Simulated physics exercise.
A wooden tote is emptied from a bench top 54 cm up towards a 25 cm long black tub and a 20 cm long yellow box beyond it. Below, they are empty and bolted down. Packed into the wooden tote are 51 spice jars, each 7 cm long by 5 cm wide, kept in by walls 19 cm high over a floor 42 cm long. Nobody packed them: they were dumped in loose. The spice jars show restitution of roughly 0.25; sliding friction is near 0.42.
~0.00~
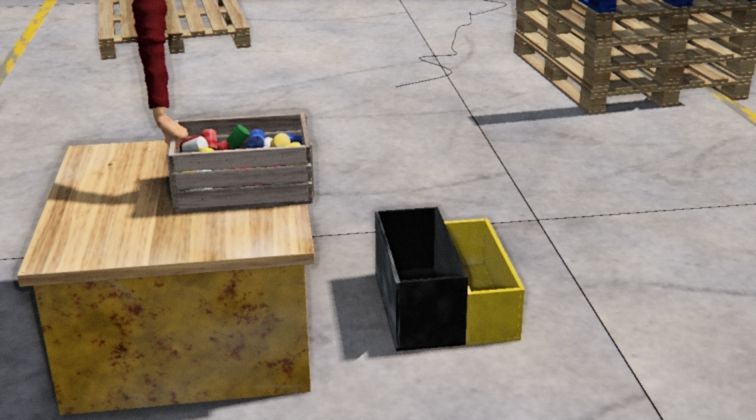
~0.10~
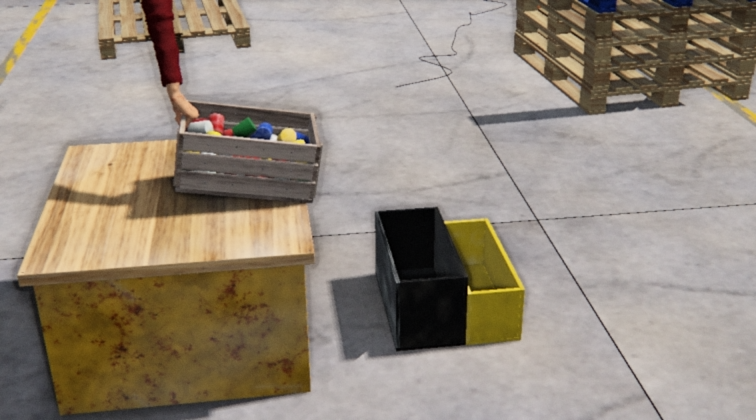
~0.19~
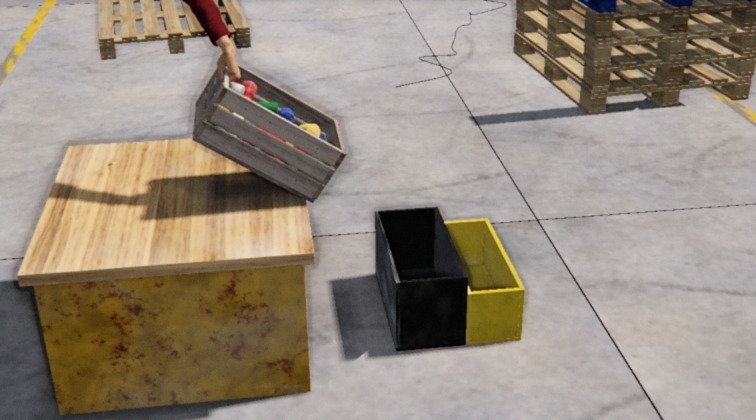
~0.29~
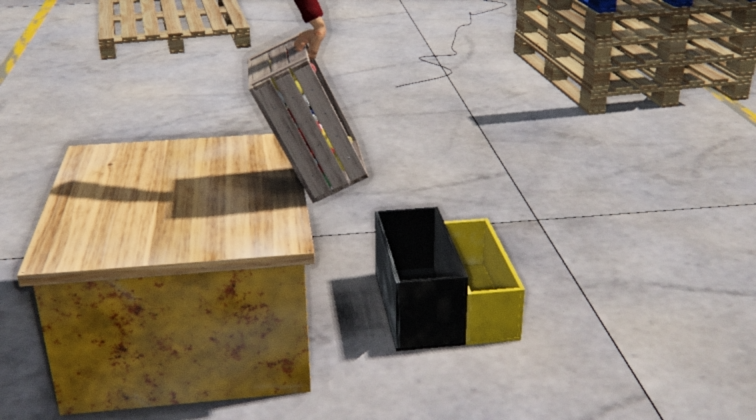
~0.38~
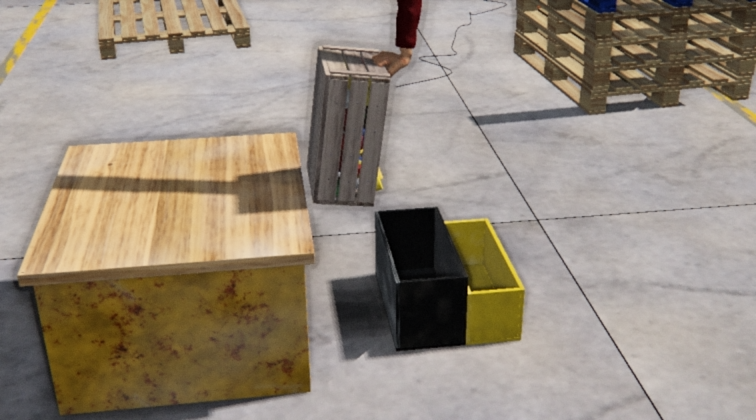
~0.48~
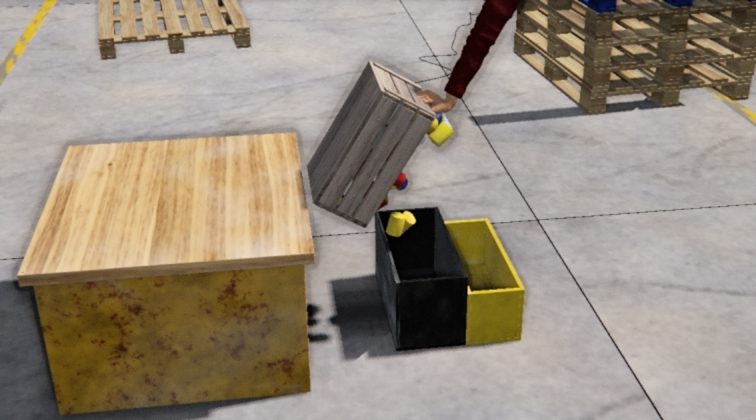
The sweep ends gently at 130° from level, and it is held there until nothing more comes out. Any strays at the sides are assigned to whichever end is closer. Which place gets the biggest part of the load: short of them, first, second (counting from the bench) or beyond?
Nearer.
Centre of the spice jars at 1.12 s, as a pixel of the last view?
About (439, 293).
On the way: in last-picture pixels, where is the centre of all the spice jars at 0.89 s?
Somewhere around pixel (440, 292) in the last view.
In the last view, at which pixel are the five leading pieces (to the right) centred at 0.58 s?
At about (497, 188).
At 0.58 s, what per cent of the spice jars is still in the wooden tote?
I'd estimate close to 10 in a hundred.
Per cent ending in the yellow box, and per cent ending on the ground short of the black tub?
My estimate is some 20 per cent, then some 5 per cent.
After 0.58 s, tilt 130°; 6 still in the wooden tote, 4 in the black tub and 41 in the air.
After 0.71 s, tilt 130°; 19 in the black tub, 8 in the yellow box, 6 on the ground beyond the yellow box and 18 in the air.
After 0.89 s, tilt 130°; 24 in the black tub, 10 in the yellow box, 13 on the ground beyond the yellow box and 4 in the air.
Final count (at 1.12 s), 24 in the black tub, 10 in the yellow box, 2 on the ground short of the black tub and 15 on the ground beyond the yellow box.
